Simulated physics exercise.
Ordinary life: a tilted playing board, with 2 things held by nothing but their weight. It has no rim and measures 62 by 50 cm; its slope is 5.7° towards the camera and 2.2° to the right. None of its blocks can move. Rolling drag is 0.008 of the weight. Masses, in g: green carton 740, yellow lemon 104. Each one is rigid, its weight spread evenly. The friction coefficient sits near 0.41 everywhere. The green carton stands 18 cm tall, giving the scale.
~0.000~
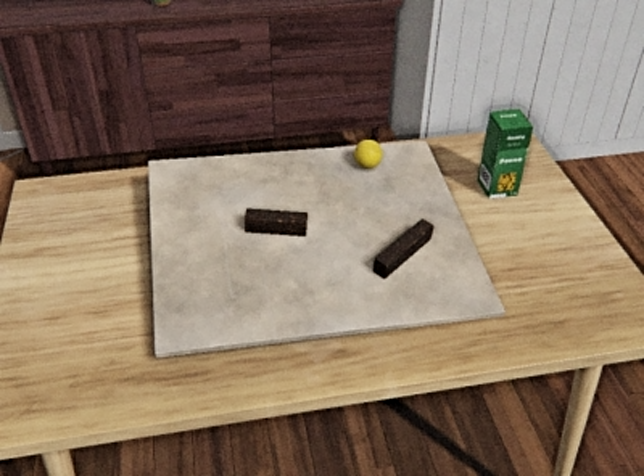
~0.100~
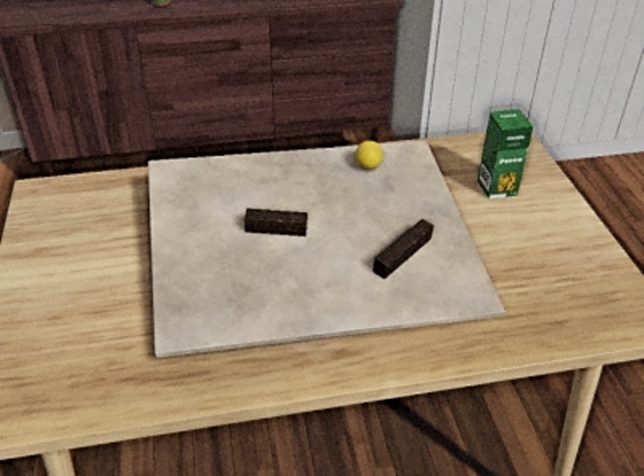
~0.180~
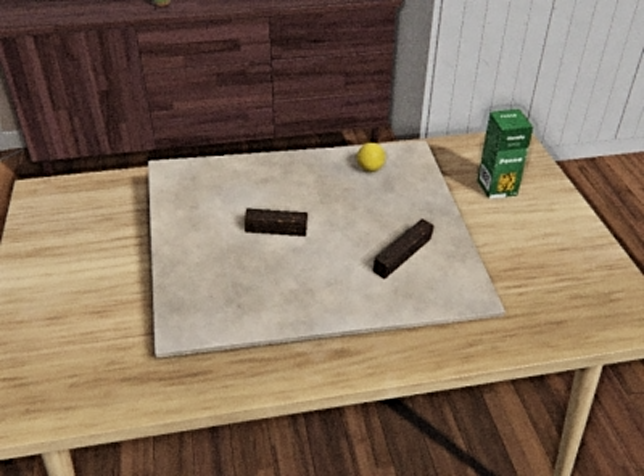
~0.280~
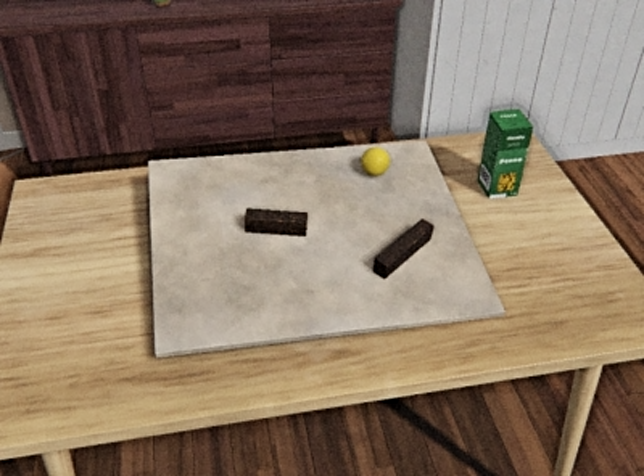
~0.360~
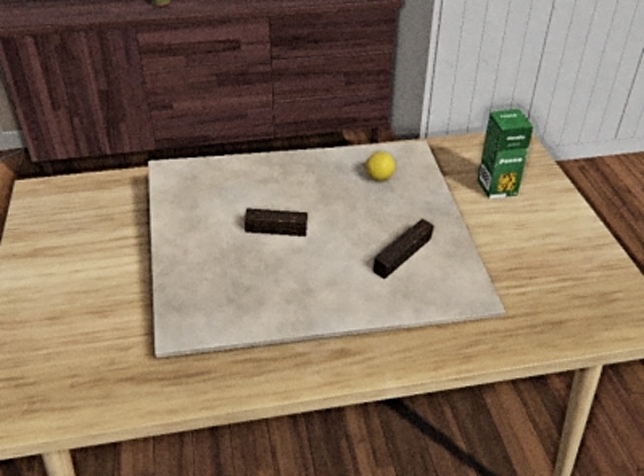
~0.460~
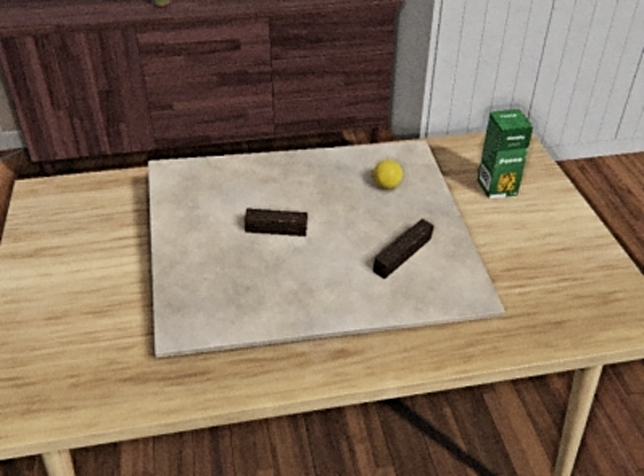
A yellow lemon near the back edge of a pale board on a wooden table moves slowly a short way toward the viewer and slightly right, while two dark blocks and a green carton stay still.
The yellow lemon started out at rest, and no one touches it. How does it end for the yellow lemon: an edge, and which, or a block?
Answer: Right border.
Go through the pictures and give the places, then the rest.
In the first picture, 43 cm of board to the near edge; yellow lemon (368, 154); green carton (504, 155).
In the second picture, 43 cm of board to the near edge; yellow lemon (369, 156); green carton (504, 155).
In the third picture, 42 cm of board to the near edge; yellow lemon (371, 158); green carton (504, 155).
In the fourth picture, 40 cm of board to the near edge; yellow lemon (375, 162); green carton (504, 155).
In the fifth picture, 39 cm of board to the near edge; yellow lemon (380, 166); green carton (504, 155).
In the sixth picture, 36 cm of board to the near edge; yellow lemon (388, 174); green carton (504, 155).
After 0.66 s, 29 cm of board to the near edge; yellow lemon near (410, 196).
After 0.96 s, 20 cm of board to the near edge; yellow lemon near (461, 222).
After 1.16 s, it has gone over the right edge; yellow lemon near (505, 252).
After 1.36 s, it has gone over the right edge; yellow lemon near (556, 268).
By the end (1.5 s), it has gone over the right edge; green carton in place, give or take 8 cm.
